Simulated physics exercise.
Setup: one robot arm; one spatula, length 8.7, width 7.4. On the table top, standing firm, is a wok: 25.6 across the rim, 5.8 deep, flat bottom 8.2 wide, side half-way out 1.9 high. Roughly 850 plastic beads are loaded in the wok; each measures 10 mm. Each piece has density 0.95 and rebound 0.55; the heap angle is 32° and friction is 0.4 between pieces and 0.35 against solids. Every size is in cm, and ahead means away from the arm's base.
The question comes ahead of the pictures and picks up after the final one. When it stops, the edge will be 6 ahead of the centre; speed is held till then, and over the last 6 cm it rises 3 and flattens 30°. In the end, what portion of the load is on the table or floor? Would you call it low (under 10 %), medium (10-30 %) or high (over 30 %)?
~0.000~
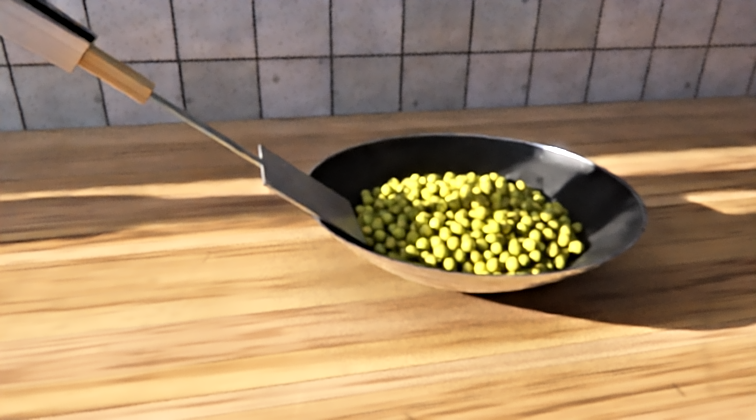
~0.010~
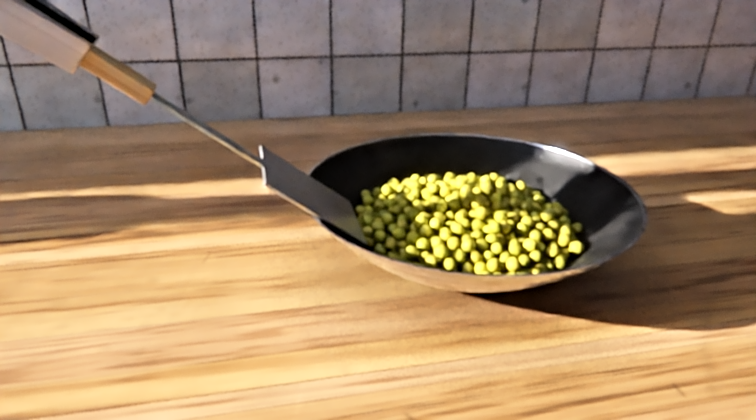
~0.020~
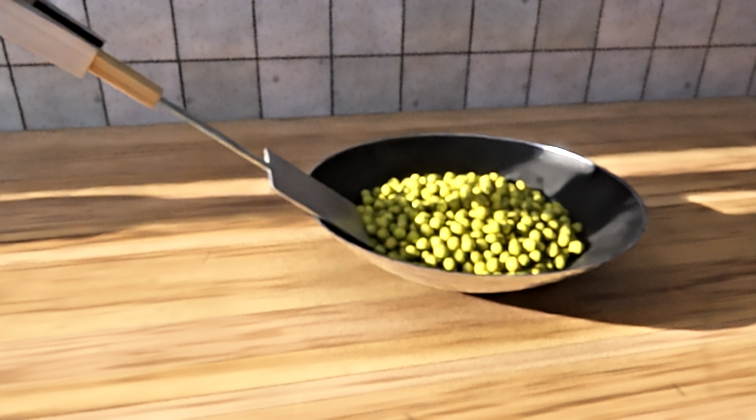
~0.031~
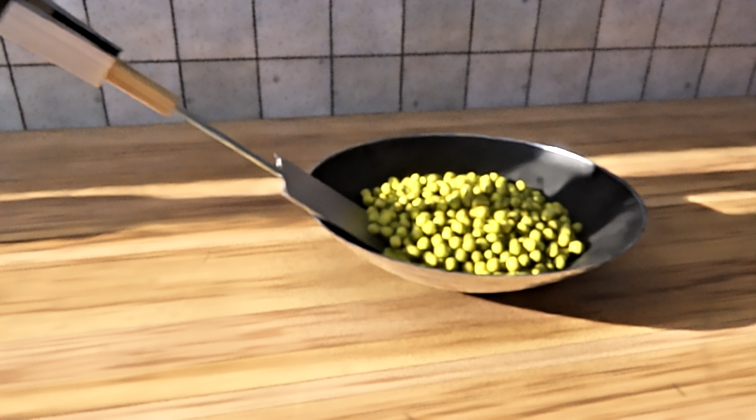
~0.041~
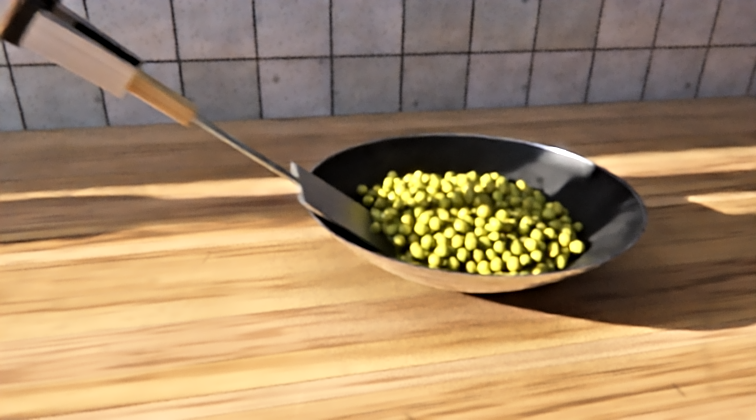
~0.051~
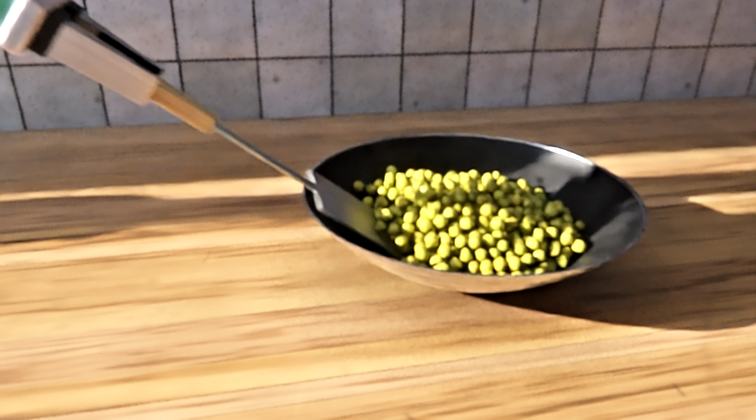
I would call it medium.
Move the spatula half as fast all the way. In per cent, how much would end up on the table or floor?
In that case some 0 per cent.
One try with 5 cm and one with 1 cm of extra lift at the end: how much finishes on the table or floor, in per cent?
I'd put it near 25 in a hundred, then near 15 in a hundred.
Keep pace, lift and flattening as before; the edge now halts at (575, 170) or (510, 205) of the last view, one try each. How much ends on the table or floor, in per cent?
About 45 and 5 per cent.
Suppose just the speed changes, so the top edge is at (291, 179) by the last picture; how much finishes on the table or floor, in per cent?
Expect about 0 per cent there.
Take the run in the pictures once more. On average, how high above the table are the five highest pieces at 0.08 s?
7 cm.
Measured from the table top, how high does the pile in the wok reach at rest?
6.5 cm.
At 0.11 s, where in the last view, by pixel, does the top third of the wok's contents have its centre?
It is centred at about (504, 196).
After 0.08 s, sloping 38°, highest piece 8 above the table; 849 in the wok.
After 0.11 s, sloping 29°, highest piece 10 above the table; 848 in the wok, 1 on the blade or in flight.
After 0.33 s, sloping 8°, highest piece 10 above the table; 690 in the wok, 83 on the table or floor, 76 on the blade or in flight.
After 1.38 s, sloping 8°, highest piece 7 above the table; 685 in the wok, 164 on the table or floor.
In the end, 685 in the wok, 164 on the table or floor. That is 19 % on the table or floor.
